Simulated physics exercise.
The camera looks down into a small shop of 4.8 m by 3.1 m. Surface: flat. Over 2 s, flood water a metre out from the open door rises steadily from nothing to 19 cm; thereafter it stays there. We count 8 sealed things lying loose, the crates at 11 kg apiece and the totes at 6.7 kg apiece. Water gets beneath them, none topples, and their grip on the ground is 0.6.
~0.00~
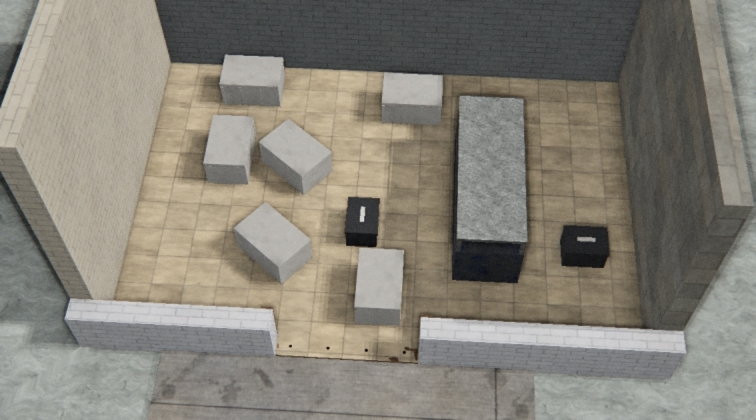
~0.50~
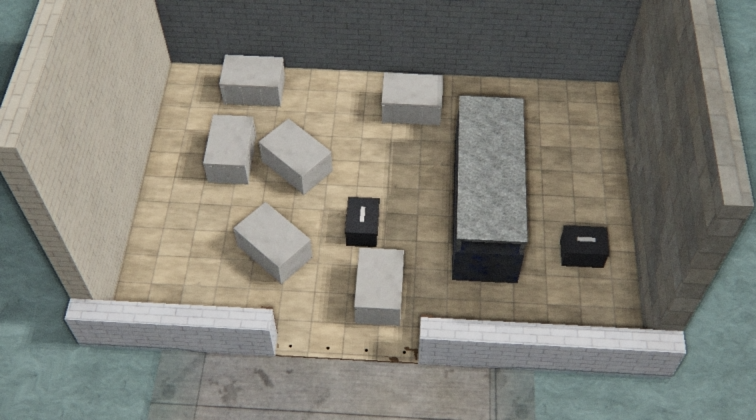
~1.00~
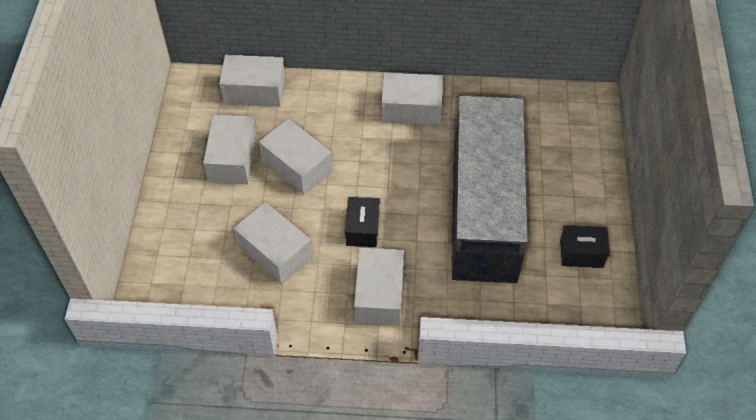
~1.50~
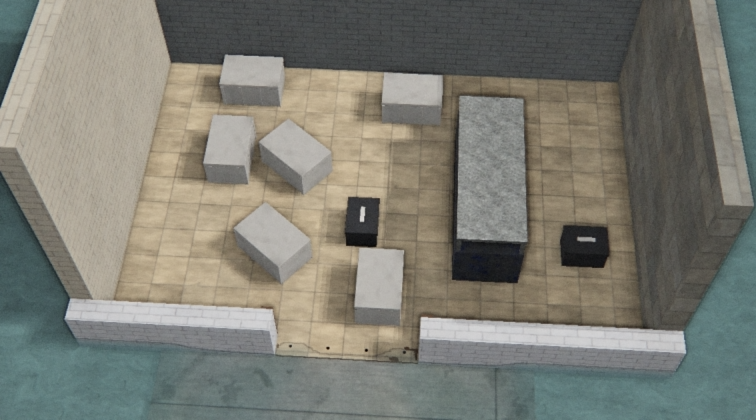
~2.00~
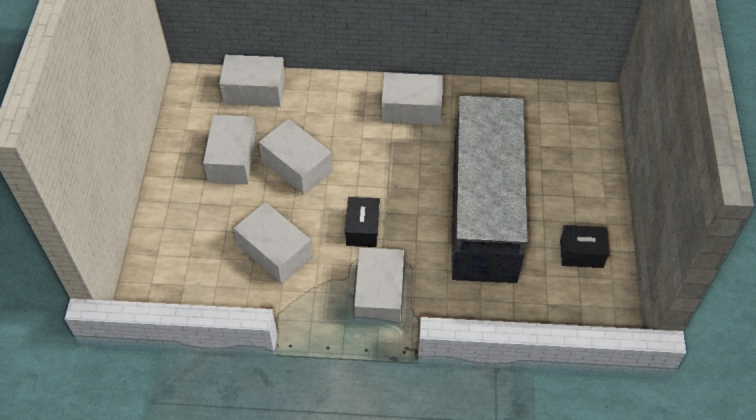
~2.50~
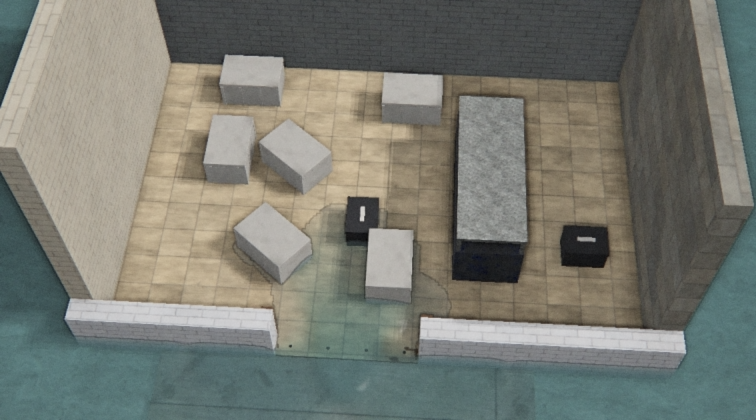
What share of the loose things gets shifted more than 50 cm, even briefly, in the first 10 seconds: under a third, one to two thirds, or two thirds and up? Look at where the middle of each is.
The shifted amount is major, at least two thirds.
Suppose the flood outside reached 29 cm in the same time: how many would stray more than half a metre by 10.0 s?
In that case the number is 8.
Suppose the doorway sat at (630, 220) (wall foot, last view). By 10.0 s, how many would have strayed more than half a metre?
In that case 4 of them.
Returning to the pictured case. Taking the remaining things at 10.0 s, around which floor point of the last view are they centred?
Near (391, 214).
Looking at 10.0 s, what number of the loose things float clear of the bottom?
The count is 8.
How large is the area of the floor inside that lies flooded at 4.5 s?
About 9.0 m2 is covered.
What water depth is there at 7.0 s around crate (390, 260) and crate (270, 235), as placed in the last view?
I'd put it at 9 cm and 5 cm respectively.
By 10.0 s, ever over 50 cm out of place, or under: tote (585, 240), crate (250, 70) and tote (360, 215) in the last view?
Order as asked - a smaller shift, a bigger shift, a bigger shift.
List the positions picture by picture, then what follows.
A crate at (380, 278) rests on the ground; a tote at (363, 215), on the bottom; water covers 0.0 m2; 0 of 8 have shifted, in the first frame.
A crate at (380, 278), on the bottom; a tote at (363, 215), on the bottom; 0.0 m2 under water; 0 of 8 have shifted, in the second frame.
A crate at (380, 278), on the bottom; a tote at (363, 215), on the bottom; water covers 0.0 m2; 0 of 8 have shifted, in the third frame.
A crate at (380, 278) rests on the ground; a tote at (363, 215) rests on the ground; water covers 0.0 m2; 0 of 8 have shifted, in the fourth frame.
A crate at (380, 278) rests on the ground; a tote at (363, 215), on the bottom; 0.4 m2 under water; 0 of 8 have shifted, in the fifth frame.
A crate at (390, 258), on the bottom, 22 cm from its start; a tote at (362, 214), on the bottom; water covers 1.4 m2; 1 of 8 have shifted, in the sixth frame.
After 3.5 s 2 of 8 are over 50 cm from their spots; 1 afloat.
After 4.5 s 4 of 8 are over 50 cm from their spots; 3 afloat.
After 7.0 s 5 of 8 are over 50 cm from their spots; 7 afloat.
After 10.0 s 7 of 8 are over 50 cm from their spots, and 7 have been at some point; 8 afloat.
